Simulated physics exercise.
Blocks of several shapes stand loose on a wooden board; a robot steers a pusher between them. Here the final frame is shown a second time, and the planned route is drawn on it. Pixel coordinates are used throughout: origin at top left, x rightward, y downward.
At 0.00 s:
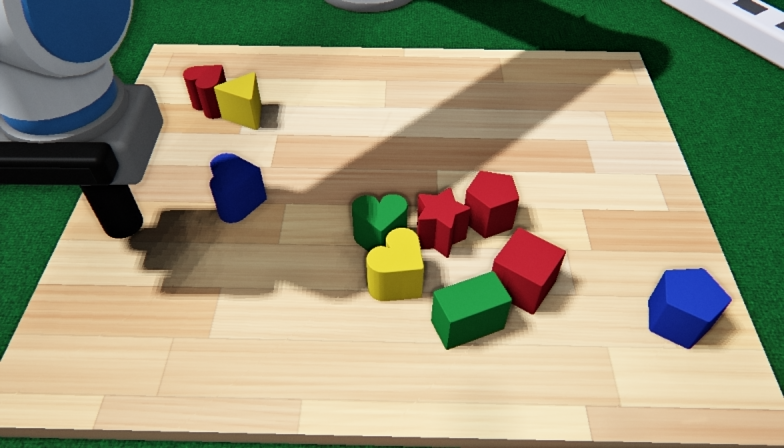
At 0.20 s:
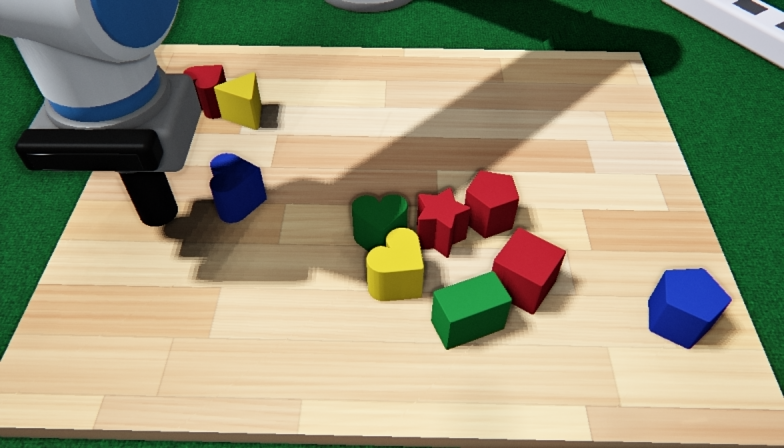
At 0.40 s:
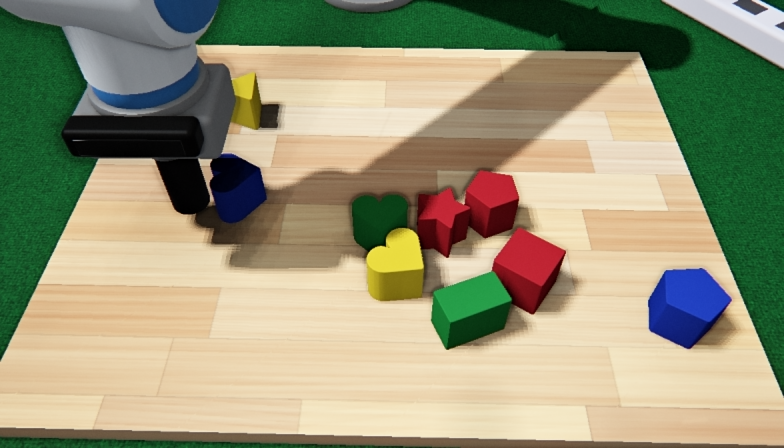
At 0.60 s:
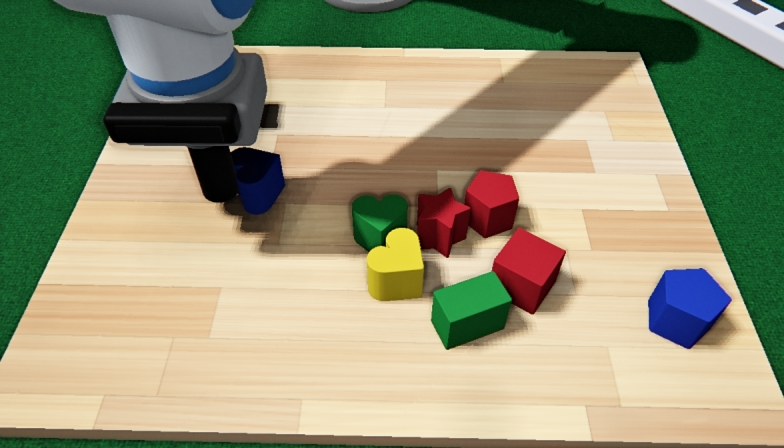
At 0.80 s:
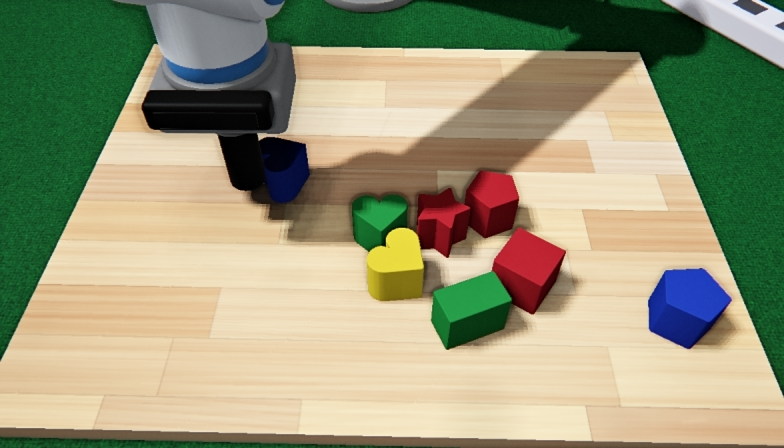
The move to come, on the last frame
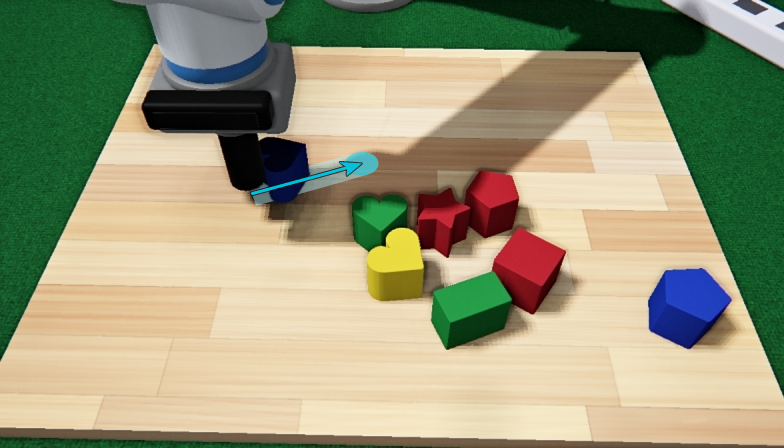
A robot arm swept its black pusher rightward across the wooden board, reached the dark blue block and nudged it a short way right and slightly up, while the other colored blocks stayed still.
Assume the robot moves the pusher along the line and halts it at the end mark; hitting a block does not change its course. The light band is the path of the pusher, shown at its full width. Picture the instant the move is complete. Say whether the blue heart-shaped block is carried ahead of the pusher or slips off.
It rides in front to the end.
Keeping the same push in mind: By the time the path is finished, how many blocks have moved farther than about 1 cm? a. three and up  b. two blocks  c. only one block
I choose c.
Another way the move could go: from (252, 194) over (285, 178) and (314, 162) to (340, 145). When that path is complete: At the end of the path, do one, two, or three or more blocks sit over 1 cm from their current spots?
Expect one.
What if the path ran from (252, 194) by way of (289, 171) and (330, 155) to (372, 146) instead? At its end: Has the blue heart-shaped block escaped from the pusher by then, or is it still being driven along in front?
Pushed ahead.
The drawn path runs from (252, 194) directly to (362, 164).
On the path given first. One third of the way, pusher (288, 168); blue heart-shaped block (318, 141).
Two thirds of the way, pusher (327, 158); blue heart-shaped block (356, 131).
At the end, pusher (361, 149); blue heart-shaped block (391, 122); green heart-shaped block not moved.
